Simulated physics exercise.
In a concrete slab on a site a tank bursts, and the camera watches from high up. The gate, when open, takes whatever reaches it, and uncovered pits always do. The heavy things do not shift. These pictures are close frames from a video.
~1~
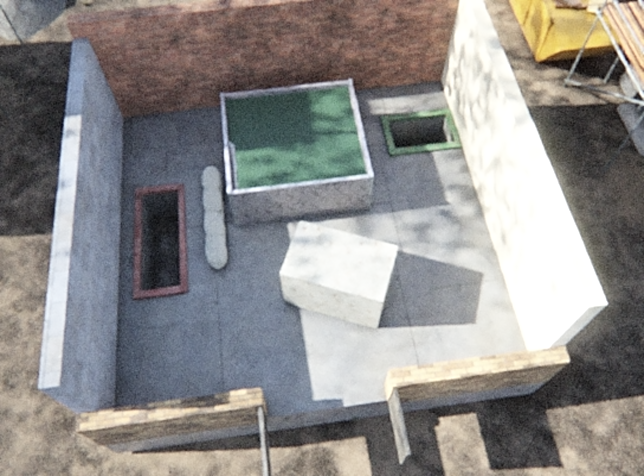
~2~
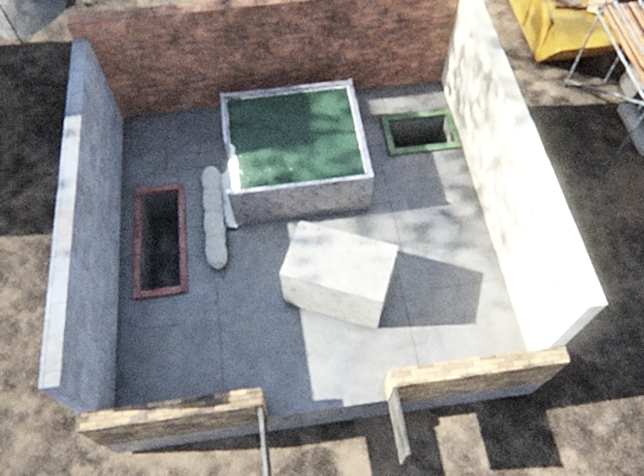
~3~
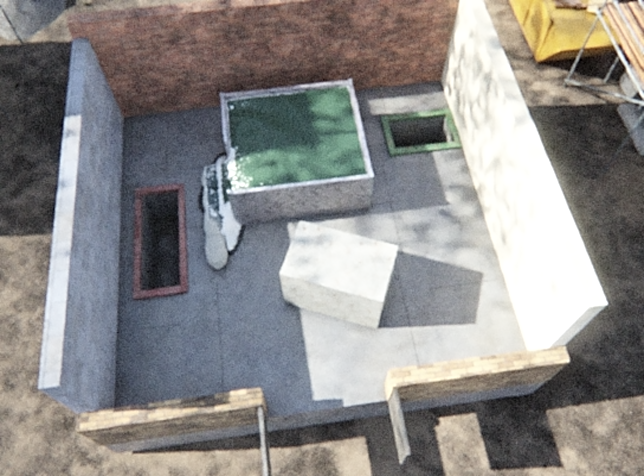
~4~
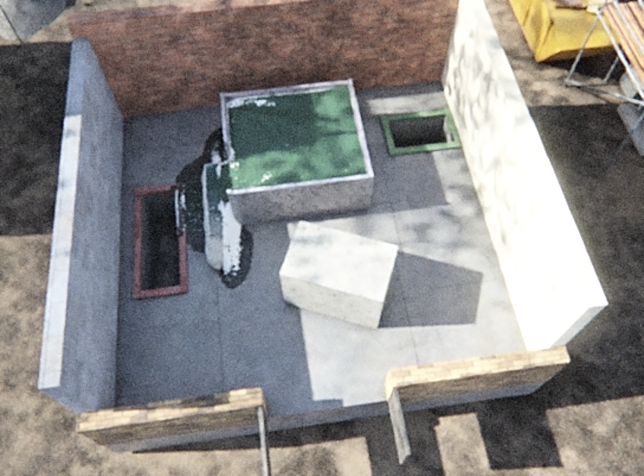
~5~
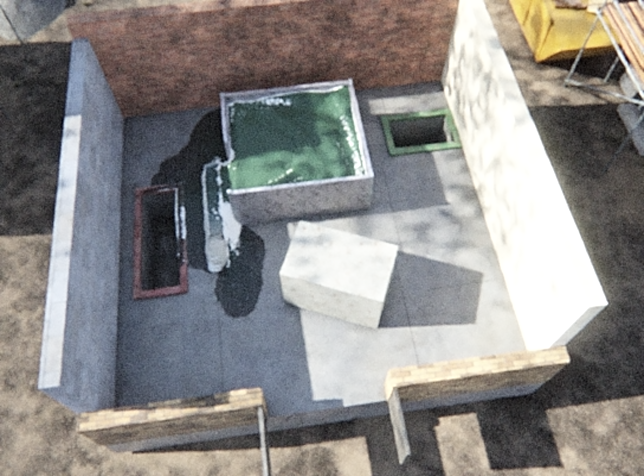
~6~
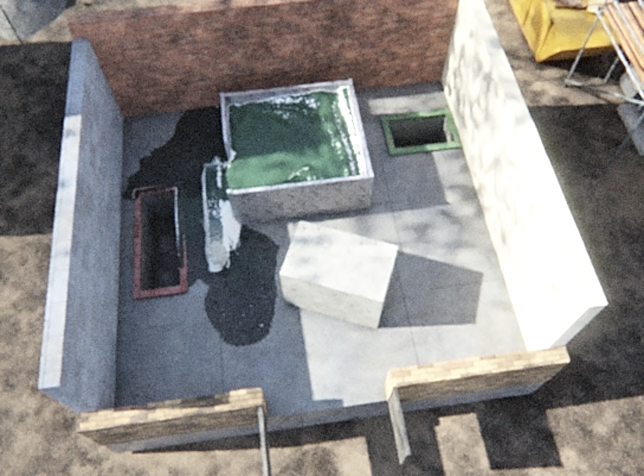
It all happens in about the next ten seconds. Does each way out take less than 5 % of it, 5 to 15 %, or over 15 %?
The gate ends up with 5 to 15 %; the red pit ends up with over 15 %; the green pit ends up with less than 5 %.
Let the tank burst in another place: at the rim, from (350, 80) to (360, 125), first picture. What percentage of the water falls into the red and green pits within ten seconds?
Estimates in per cent: Red 0, green 60.
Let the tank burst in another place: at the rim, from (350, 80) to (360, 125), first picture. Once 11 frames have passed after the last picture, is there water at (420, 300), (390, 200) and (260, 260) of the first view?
So the first one is left untouched, the next left untouched, and the last left untouched.
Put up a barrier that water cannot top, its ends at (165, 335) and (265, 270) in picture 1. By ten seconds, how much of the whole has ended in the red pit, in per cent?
About 30 percent goes into the red pit.
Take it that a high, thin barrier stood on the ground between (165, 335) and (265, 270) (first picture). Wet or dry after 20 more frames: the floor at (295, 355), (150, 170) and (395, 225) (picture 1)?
In the order you listed them: Unsoaked, soaked, soaked.
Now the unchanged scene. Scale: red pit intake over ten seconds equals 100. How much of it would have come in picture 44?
I make it 90 per cent.
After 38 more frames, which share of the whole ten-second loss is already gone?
I get 75 percent.
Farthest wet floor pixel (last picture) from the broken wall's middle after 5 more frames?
The farthest wet spot is near (321, 393).
A moment on, water covers 35 % of the floor; the gate 0 %, the red pit 7 %, the green pit 0 %.
Next, water covers 45 % of the floor; the gate 1 %, the red pit 13 %, the green pit 0 %.
Then, water covers 50 % of the floor; the gate 4 %, the red pit 17 %, the green pit 0 %.
Later, water covers 55 % of the floor; the gate 7 %, the red pit 22 %, the green pit 0 %.
In the end, water covers 65 % of the floor; the gate 13 %, the red pit 25 %, the green pit 2 %.
